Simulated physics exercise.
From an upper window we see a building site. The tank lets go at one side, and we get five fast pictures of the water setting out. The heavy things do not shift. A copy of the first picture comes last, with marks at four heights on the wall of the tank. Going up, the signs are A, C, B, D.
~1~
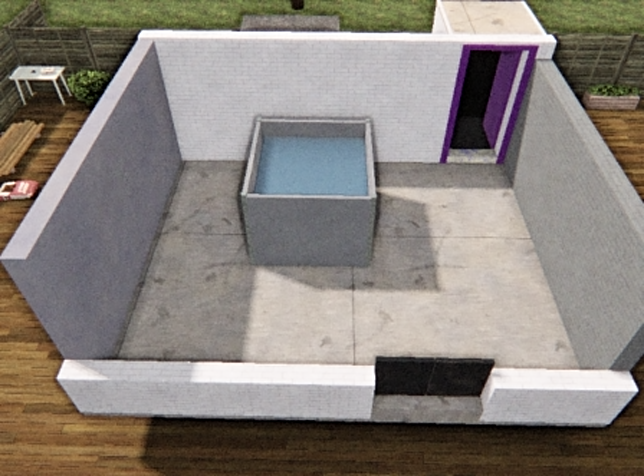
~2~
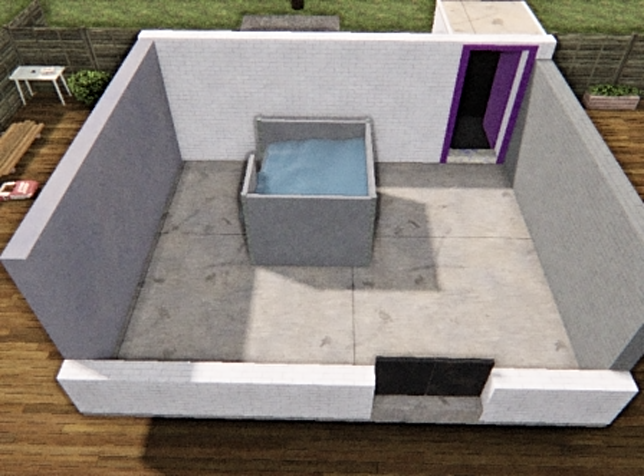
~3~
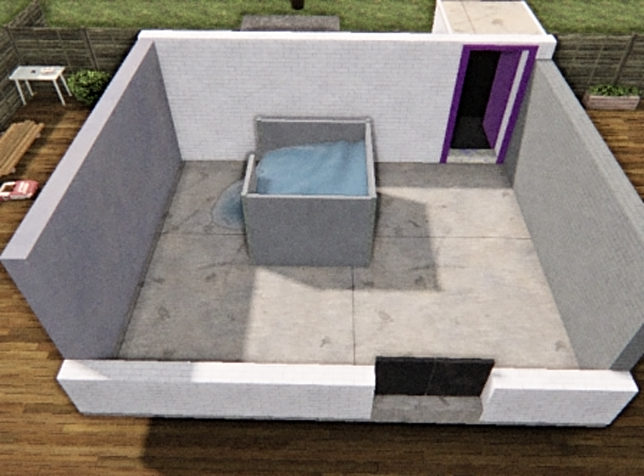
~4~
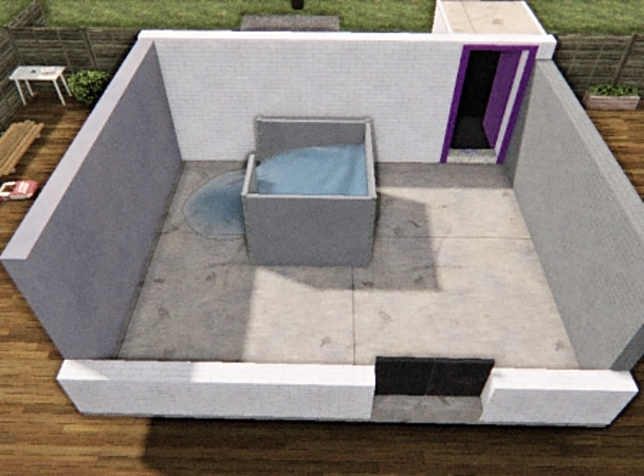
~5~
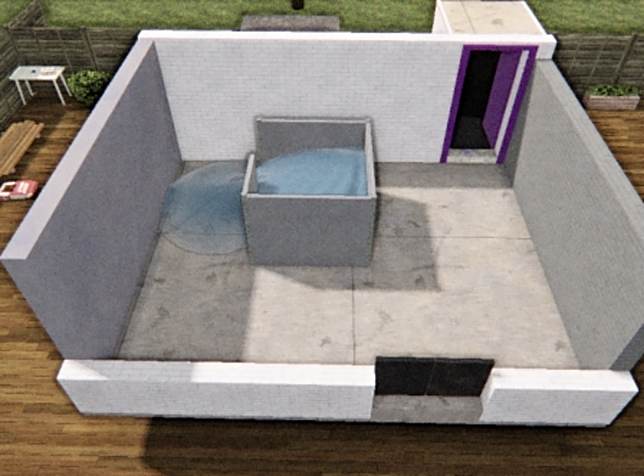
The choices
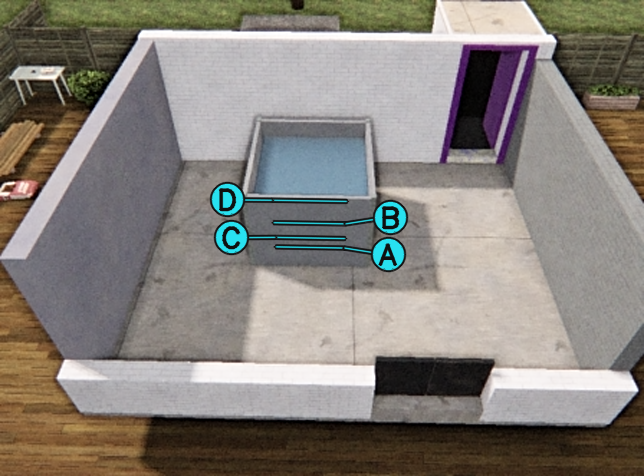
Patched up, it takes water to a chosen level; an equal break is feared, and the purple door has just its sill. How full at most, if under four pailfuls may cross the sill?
Take B.
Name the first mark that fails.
That would be D.
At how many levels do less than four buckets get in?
Three of the four.
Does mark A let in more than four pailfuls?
No, not at all.
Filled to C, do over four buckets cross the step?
No, not at all.
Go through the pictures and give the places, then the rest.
The first picture shows water in the tank at rest, its middle at (312, 170); foot of the purple doorway at (471, 163); shut gate at (433, 365).
In the second picture, water covers 1 % of the ground, its front hidden from here.
The third picture shows front seen at (220, 222), 3 % of the ground wet.
The fourth picture shows front seen at (187, 209), 7 % of the ground wet.
The fifth picture shows front seen at (174, 183), 13 % of the ground wet.
On the marked copy, A at (310, 247); B at (309, 223); C at (310, 237); D at (309, 200); from the bottom up A, C, B, D.
If A is chosen, nothing gets over.
If B is chosen, a bucket or two gets in.
If C is chosen, a splash gets over, under a bucket.
If D is chosen, about 11 bucketfuls get in.
